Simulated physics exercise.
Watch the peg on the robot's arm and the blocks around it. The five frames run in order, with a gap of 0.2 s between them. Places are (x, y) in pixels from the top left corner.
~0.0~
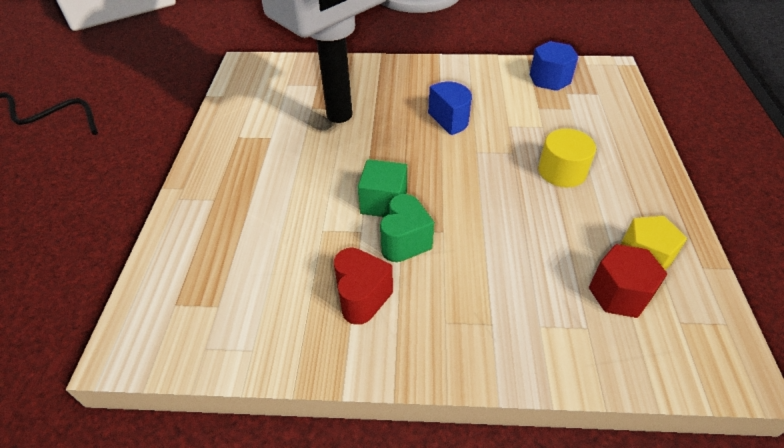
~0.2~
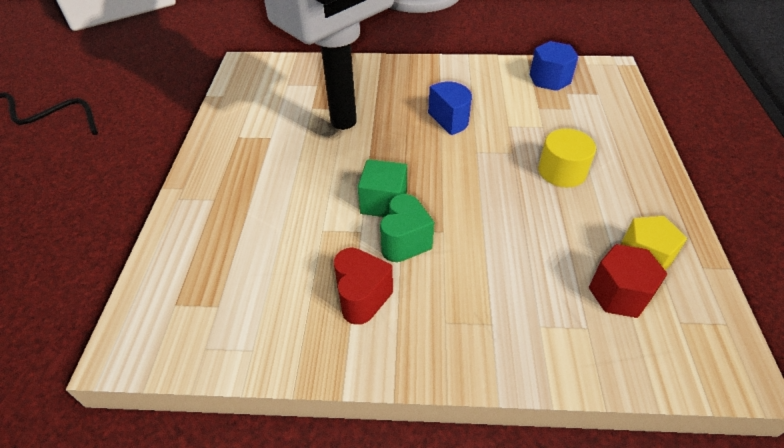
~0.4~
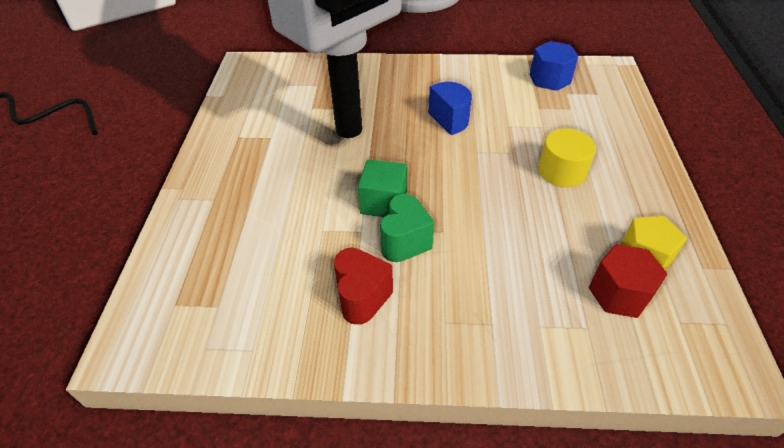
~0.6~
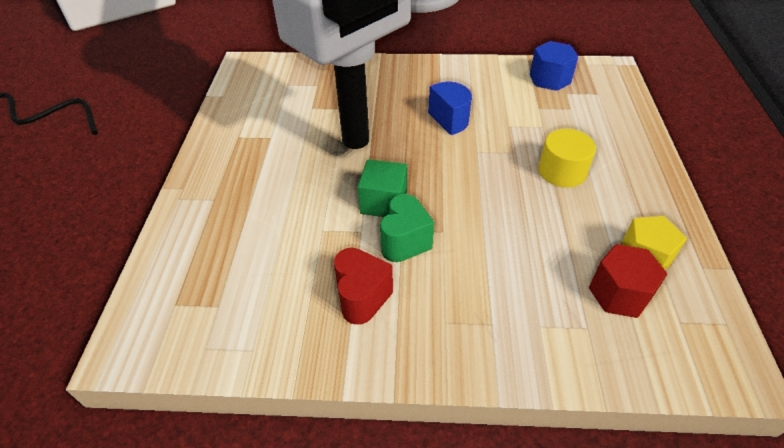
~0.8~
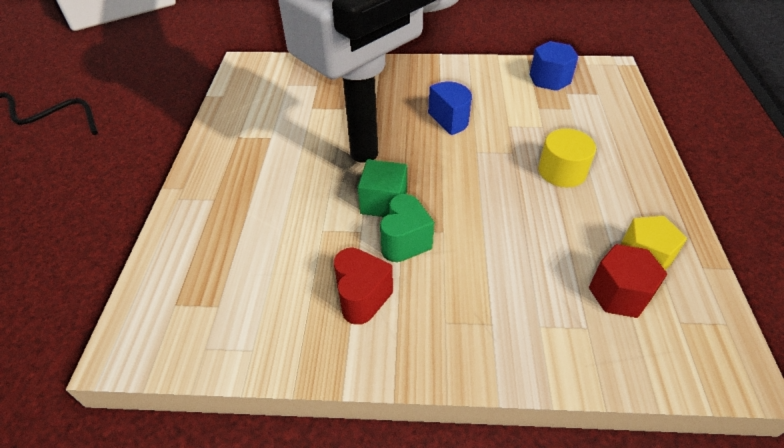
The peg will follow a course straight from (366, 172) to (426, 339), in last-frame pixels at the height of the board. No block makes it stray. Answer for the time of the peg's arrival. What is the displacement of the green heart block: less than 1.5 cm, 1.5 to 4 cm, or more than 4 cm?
Its displacement is above 4 cm.
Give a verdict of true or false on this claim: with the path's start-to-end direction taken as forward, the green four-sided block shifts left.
The claim holds.
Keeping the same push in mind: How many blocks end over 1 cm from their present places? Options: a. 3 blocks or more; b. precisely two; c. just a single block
Option b.
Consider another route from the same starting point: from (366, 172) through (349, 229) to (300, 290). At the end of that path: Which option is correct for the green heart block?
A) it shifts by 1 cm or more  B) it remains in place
It's A.
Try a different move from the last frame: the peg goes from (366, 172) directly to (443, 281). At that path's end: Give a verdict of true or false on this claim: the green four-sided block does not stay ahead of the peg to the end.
That is false.
What follows on the original path. One third of the way, peg at (383, 200); green four-sided block at (417, 204), turned 70° anticlockwise; green heart block at (430, 237), turned 60° clockwise.
Two thirds of the way, peg at (404, 256); green four-sided block at (435, 216), turned 110° anticlockwise; green heart block at (453, 257), turned 60° clockwise.
At the end, peg at (427, 322); red heart block still; green four-sided block at (435, 216), turned 110° anticlockwise; green heart block at (464, 267), turned 20° clockwise.
